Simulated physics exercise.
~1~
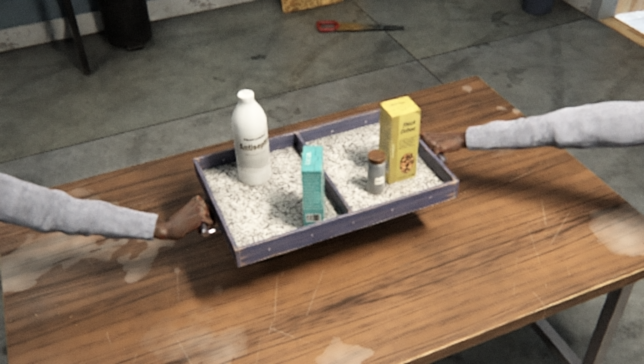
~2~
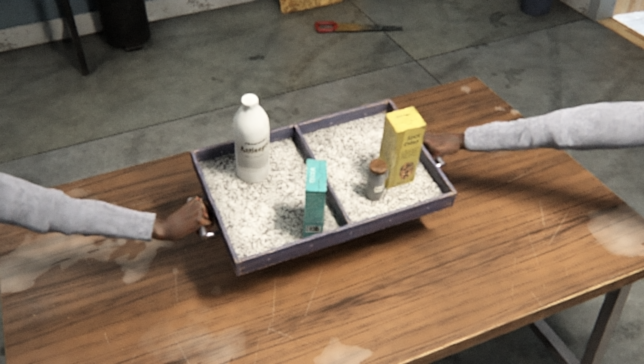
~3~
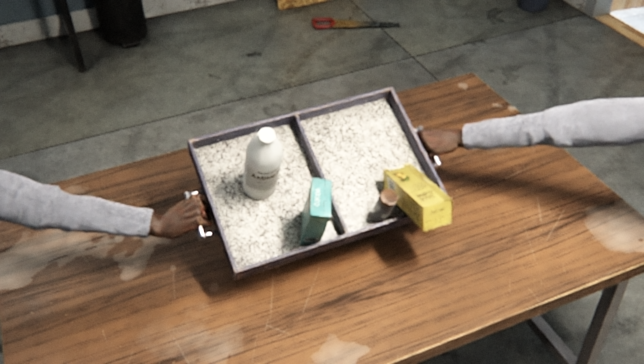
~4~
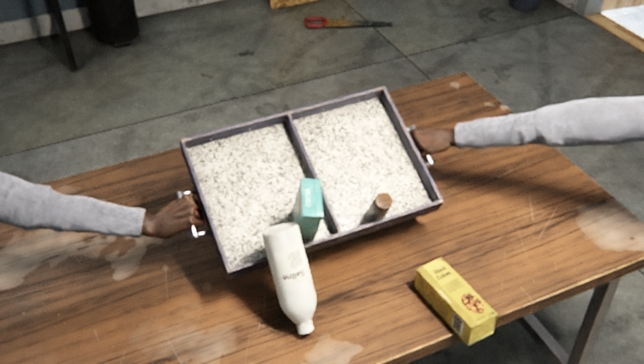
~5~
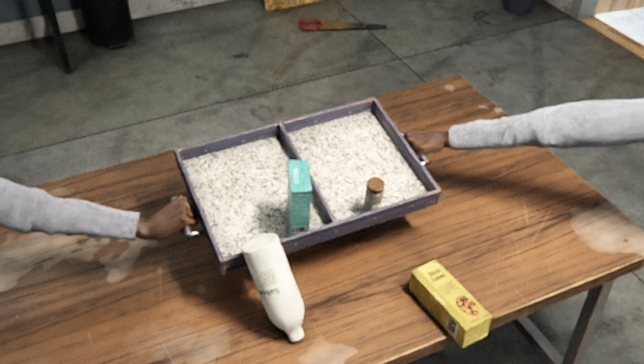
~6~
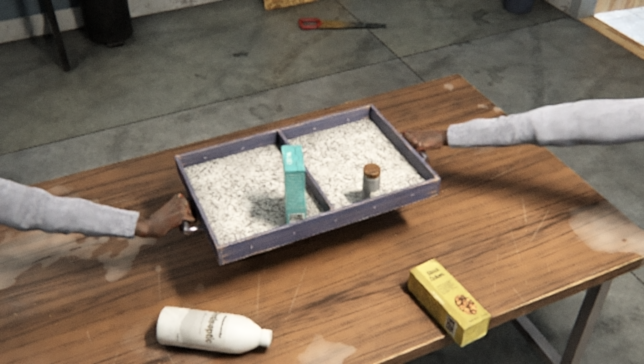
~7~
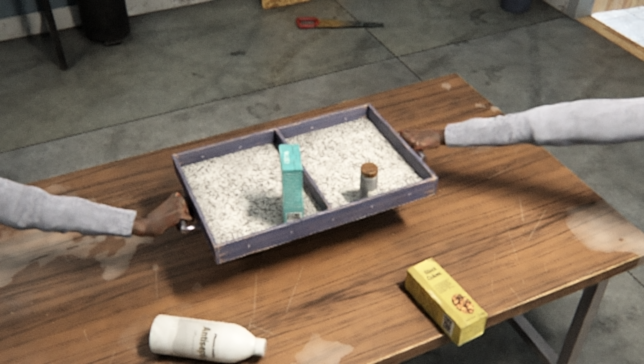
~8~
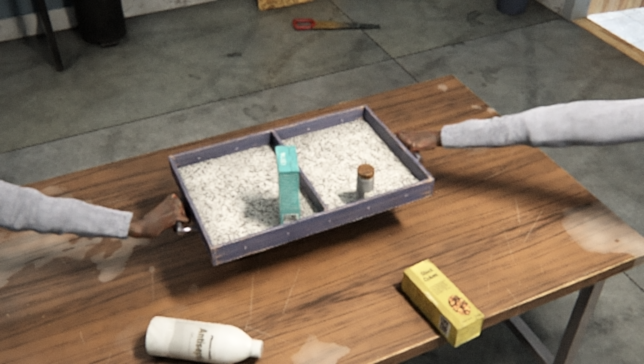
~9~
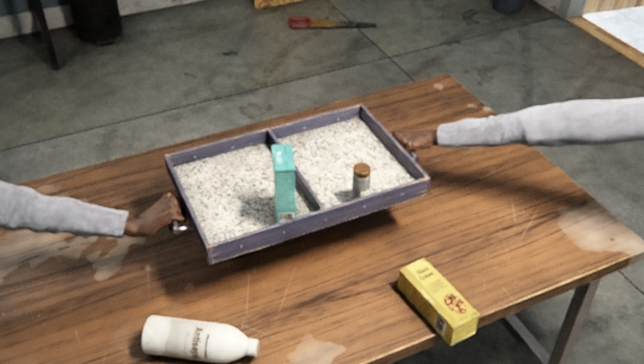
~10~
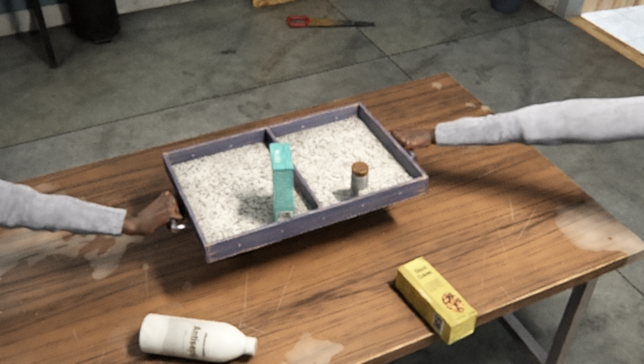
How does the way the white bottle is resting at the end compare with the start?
At the start the white bottle stands upright in the left part of the tray, but at the end it lies on its side on the table.
